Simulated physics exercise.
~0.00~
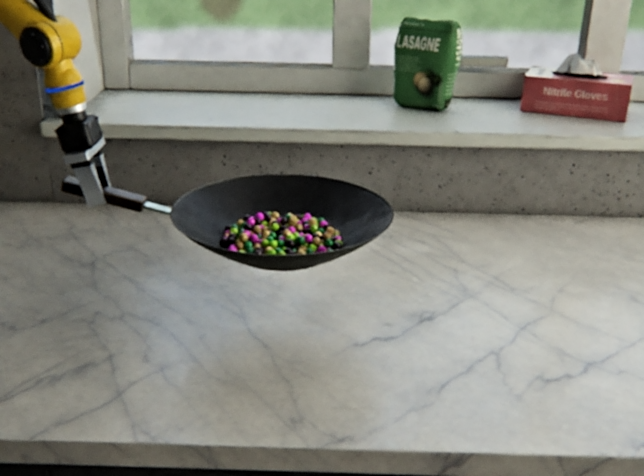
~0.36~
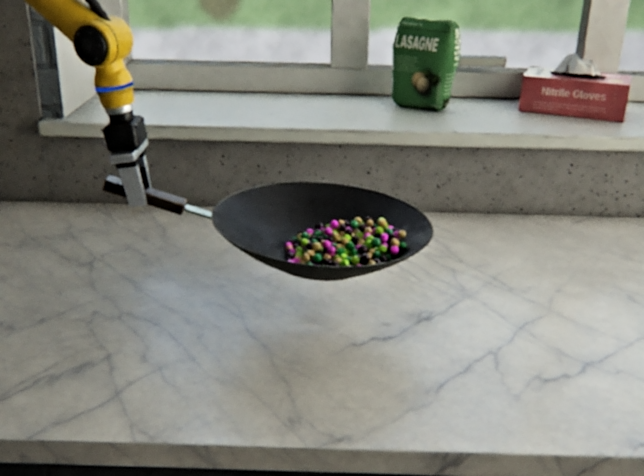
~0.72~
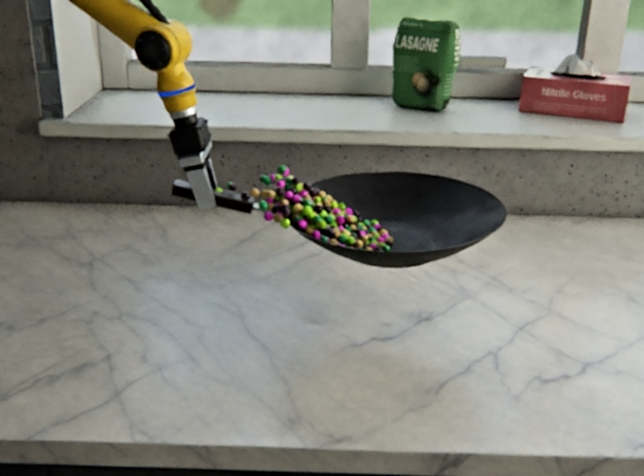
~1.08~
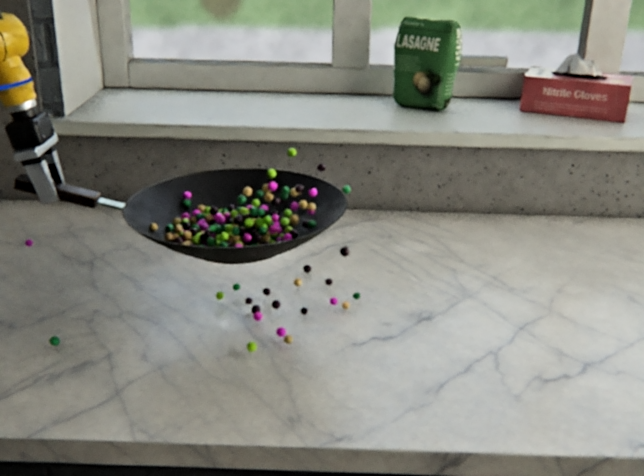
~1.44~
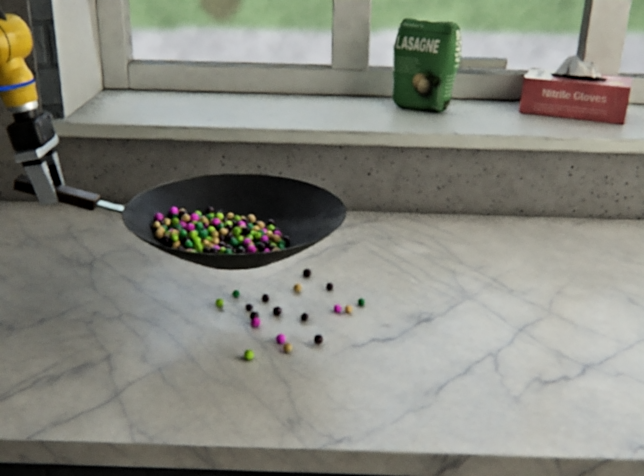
A robot arm holding a black wok of small colorful balls moved it right, then swung it back left, tossing the balls about and spilling some onto the marble counter, while most settled in the wok.
